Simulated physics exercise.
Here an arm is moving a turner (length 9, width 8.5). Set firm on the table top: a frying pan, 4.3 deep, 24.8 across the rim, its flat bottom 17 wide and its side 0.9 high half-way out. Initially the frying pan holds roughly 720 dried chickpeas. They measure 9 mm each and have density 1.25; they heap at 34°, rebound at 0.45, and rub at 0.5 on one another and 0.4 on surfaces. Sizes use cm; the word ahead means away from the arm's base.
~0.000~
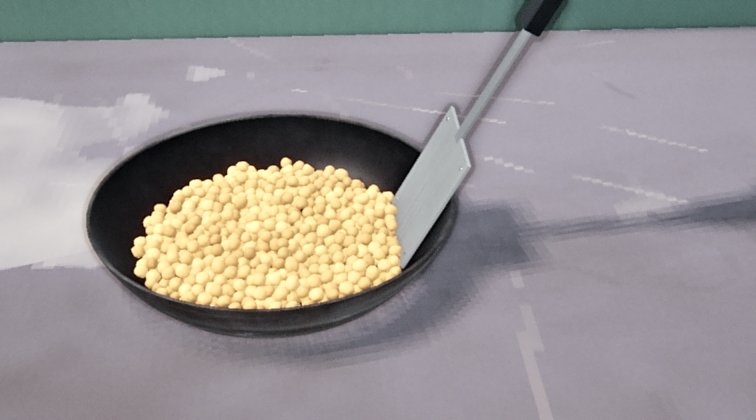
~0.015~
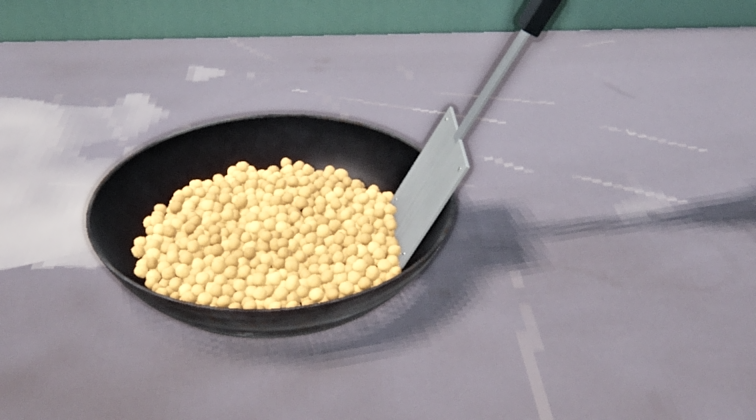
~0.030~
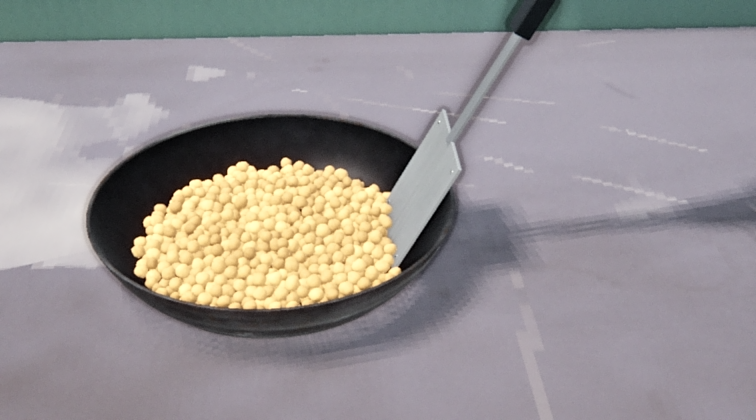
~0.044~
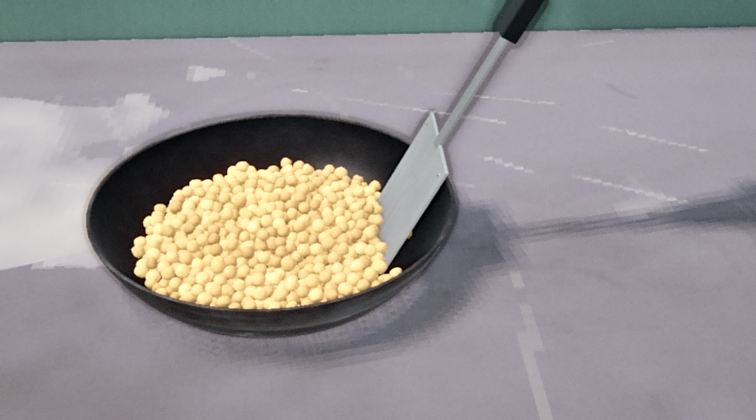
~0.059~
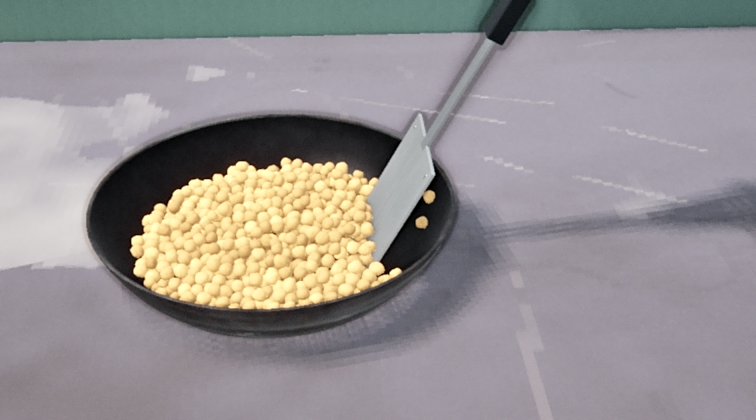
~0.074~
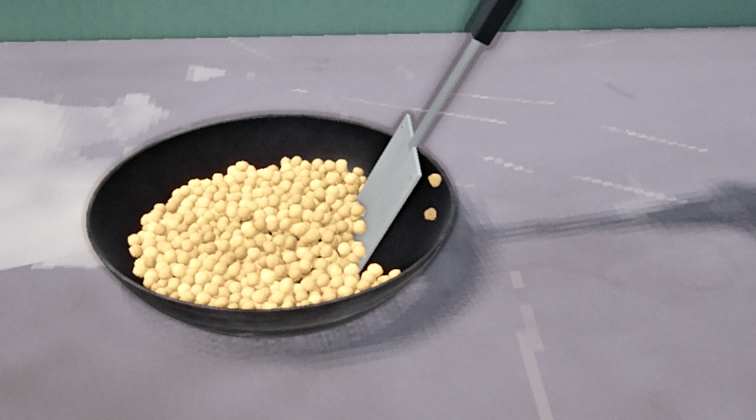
To begin with, a metal turner with a black handle rests against the right side of a dark frying pan heaped with pale chickpeas. The blade then slides a short way left, pressing into the heap's edge, and a couple of chickpeas end up behind it on the right.
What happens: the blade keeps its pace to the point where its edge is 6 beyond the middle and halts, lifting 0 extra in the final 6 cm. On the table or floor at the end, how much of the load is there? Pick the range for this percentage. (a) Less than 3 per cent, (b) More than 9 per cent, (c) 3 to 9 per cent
a, less than 3 per cent.
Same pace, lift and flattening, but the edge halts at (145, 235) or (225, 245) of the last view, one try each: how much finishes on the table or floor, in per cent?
Some 20 and 0 per cent.
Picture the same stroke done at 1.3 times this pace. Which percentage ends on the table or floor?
That comes to some 0 per cent, roughly.
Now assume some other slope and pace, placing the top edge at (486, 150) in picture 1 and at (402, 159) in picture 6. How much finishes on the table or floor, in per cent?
Around 5 per cent finishes there.
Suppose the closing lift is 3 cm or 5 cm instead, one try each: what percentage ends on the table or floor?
Try one gives about 0 in a hundred, try two about 0 in a hundred.
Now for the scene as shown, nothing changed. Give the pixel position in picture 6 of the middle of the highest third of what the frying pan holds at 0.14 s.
The top third sits at roughly (255, 224).
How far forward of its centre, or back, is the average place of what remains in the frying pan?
I'd say close to 4.5 cm toward the front.
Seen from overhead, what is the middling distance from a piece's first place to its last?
About 3 cm.
After 0.14 s, sloping 62°, highest piece 9 above the table; 716 in the frying pan, 1 on the blade or in flight.
After 0.21 s, sloping 62°, highest piece 8 above the table; 716 in the frying pan, 1 on the blade or in flight.
After 0.45 s, sloping 62°, highest piece 5 above the table; 713 in the frying pan, 4 on the table or floor.
After 1.50 s, sloping 62°, highest piece 5 above the table; 713 in the frying pan, 4 on the table or floor.
At rest, 713 in the frying pan, 4 on the table or floor. That is 1 % on the table or floor.
